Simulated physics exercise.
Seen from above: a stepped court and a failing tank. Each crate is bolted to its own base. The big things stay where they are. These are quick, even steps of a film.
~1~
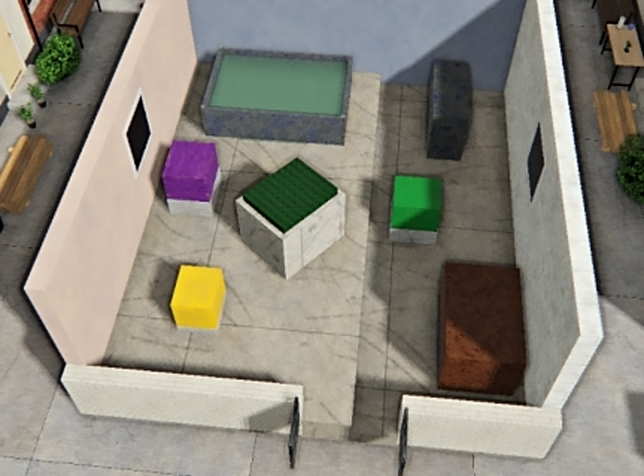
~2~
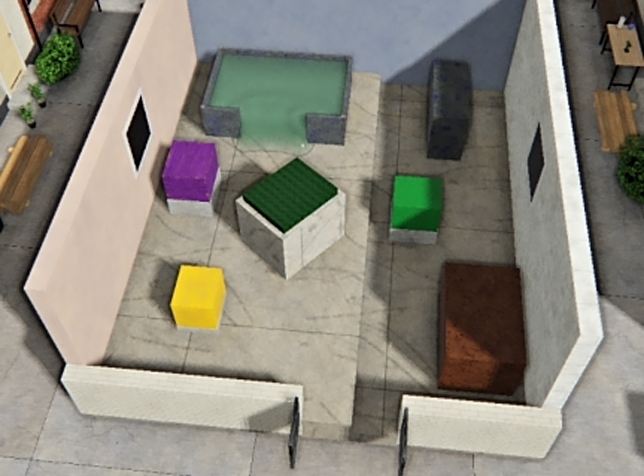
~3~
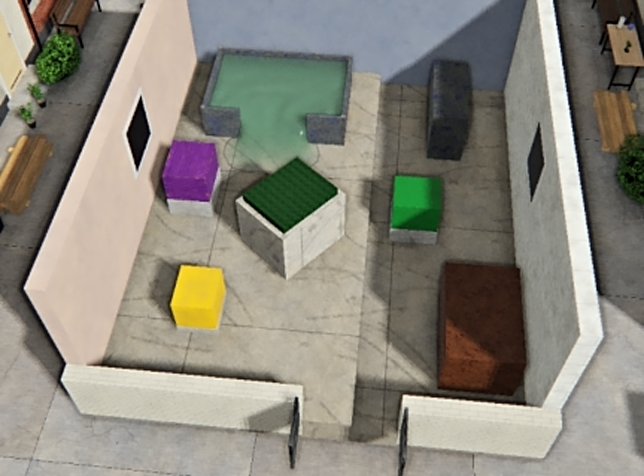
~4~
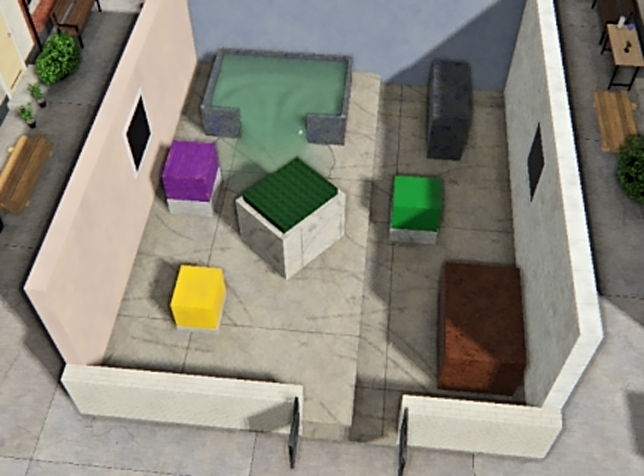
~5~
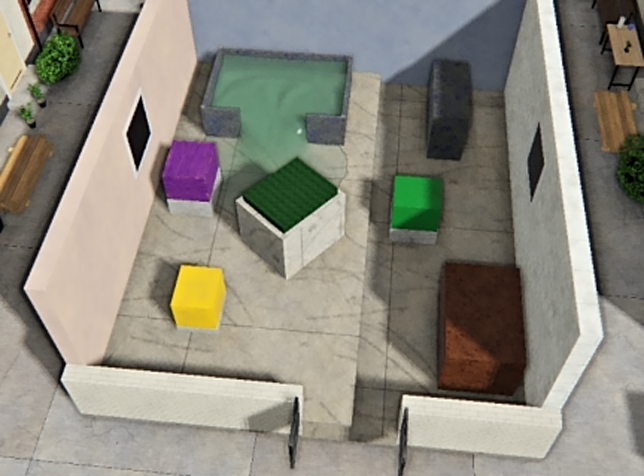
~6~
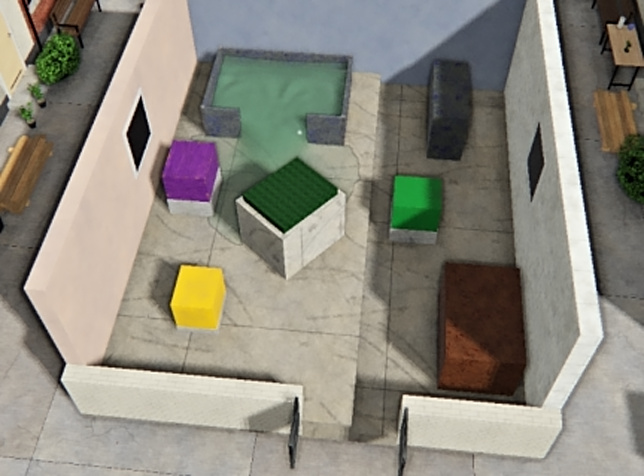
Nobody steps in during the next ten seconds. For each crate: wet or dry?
In the end: The green crate stays dry; the yellow crate gets wet; the purple crate stays dry.
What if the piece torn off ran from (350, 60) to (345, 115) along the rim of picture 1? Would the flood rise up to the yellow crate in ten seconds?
Then: Yellow crate keeps dry.
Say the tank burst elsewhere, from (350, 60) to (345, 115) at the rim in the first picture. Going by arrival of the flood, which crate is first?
It is the green-painted one.
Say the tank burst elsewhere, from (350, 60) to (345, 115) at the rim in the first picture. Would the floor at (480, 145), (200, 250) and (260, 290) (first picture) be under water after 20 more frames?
As listed: Under water, clear, not flooded.
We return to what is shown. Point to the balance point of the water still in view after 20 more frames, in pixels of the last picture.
Near (262, 194).
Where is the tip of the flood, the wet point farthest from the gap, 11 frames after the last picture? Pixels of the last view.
I would point to (96, 384).
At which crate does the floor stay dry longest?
I say the green crate.
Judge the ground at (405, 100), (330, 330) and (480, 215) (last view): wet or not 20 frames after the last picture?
In turn: No water, awash, free of water.
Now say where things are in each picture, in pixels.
In the first frame, the tank at (279, 85) is whole and still.
In the second frame, water pours out at (274, 129) and has run to (237, 142).
In the third frame, the front is at (235, 165), out from the gap at (274, 131).
In the fourth frame, the front is at a hidden place, out from the gap at (274, 132).
In the fifth frame, the front is at a hidden place, out from the gap at (274, 131).
In the sixth frame, the front is at (240, 241), out from the gap at (274, 131).
A moment on, water covers 20 % of the floor; the green crate water round its plinth, the yellow crate water round its plinth, the purple crate water round its plinth.
Next, water covers 35 % of the floor; the green crate water round its plinth, the yellow crate water round its plinth, the purple crate water round its plinth.
Then, water covers 65 % of the floor; the green crate water round its plinth, the yellow crate water round its plinth, the purple crate water round its plinth.
Later, water covers 80 % of the floor; the green crate water round its plinth, the yellow crate water round its plinth, the purple crate water round its plinth.
In the end, water covers 95 % of the floor; the green crate stayed above the water, the yellow crate was topped, the purple crate stayed above the water.
